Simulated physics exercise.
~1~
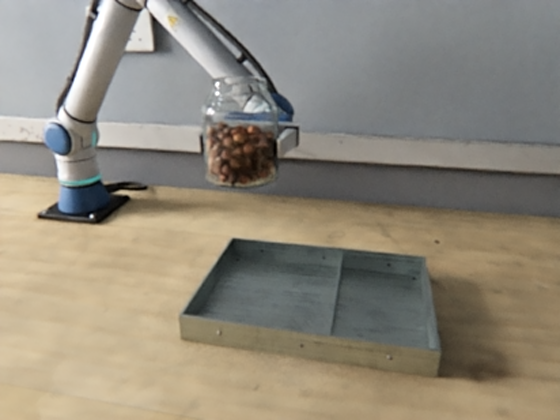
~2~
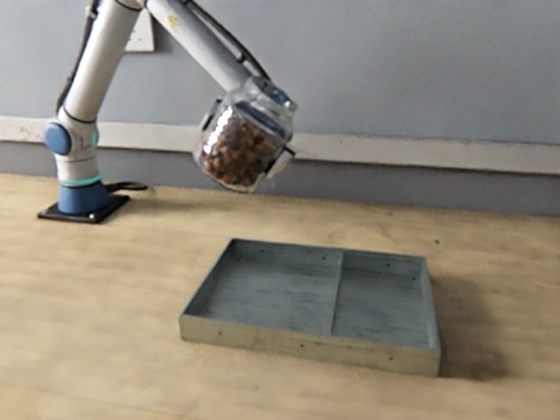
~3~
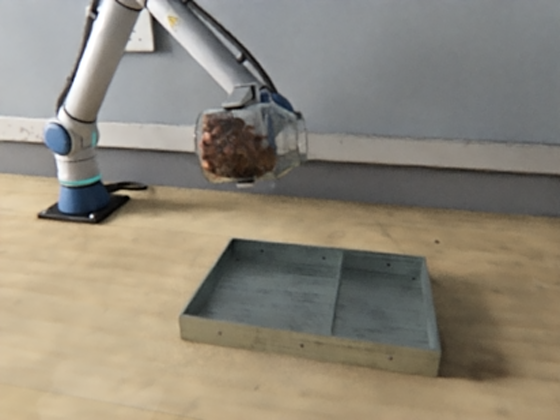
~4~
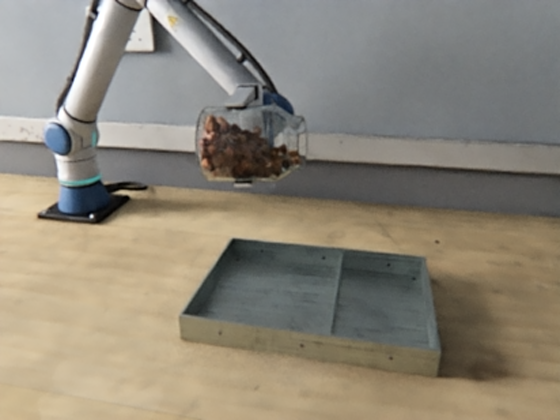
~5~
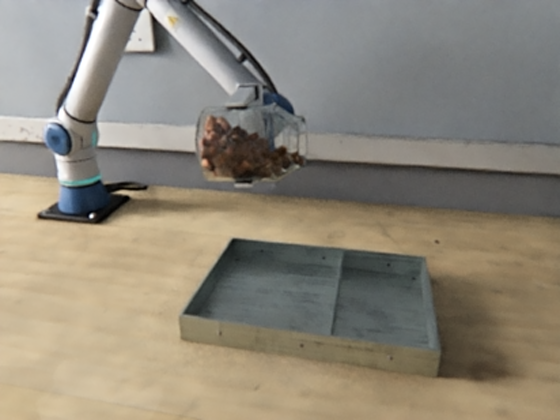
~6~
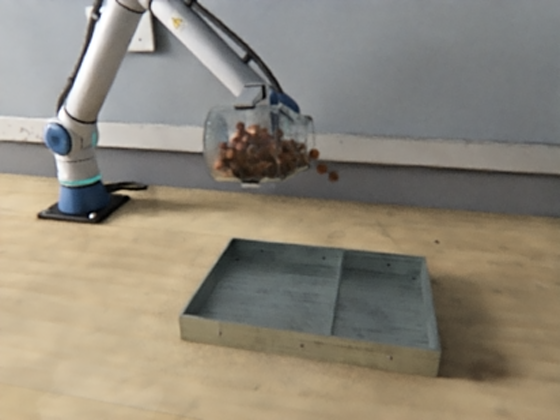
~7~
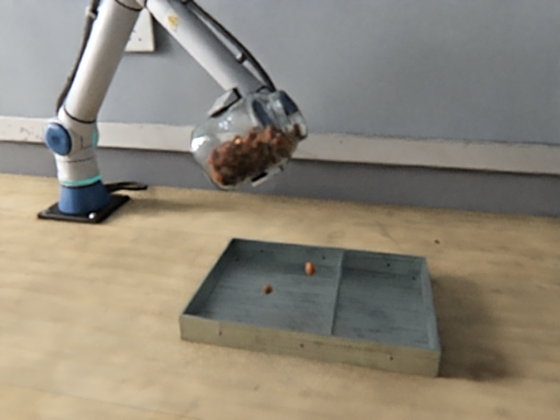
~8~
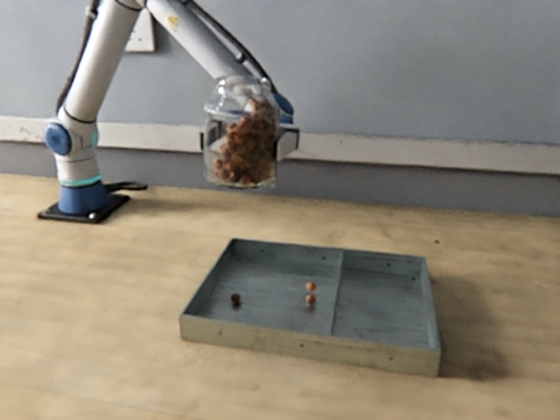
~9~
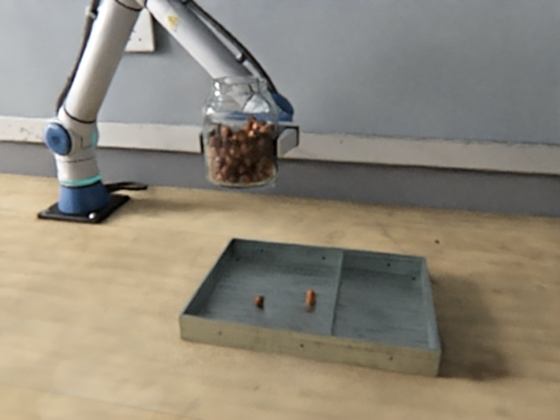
On a pale wooden tabletop against a grey wall, a robot arm holds a clear jar of hazelnuts above a shallow grey tray divided by a cross wall. The gripper tips the jar to the right until it lies on its side, and the nuts slide and spread along it toward the mouth. The jar stays there briefly, then a few nuts spill from its mouth. As the jar tilts back, three nuts lie in the tray's left part, shifting a little. Finally the jar is upright again, still holding nearly all its nuts, while the right part stays empty.
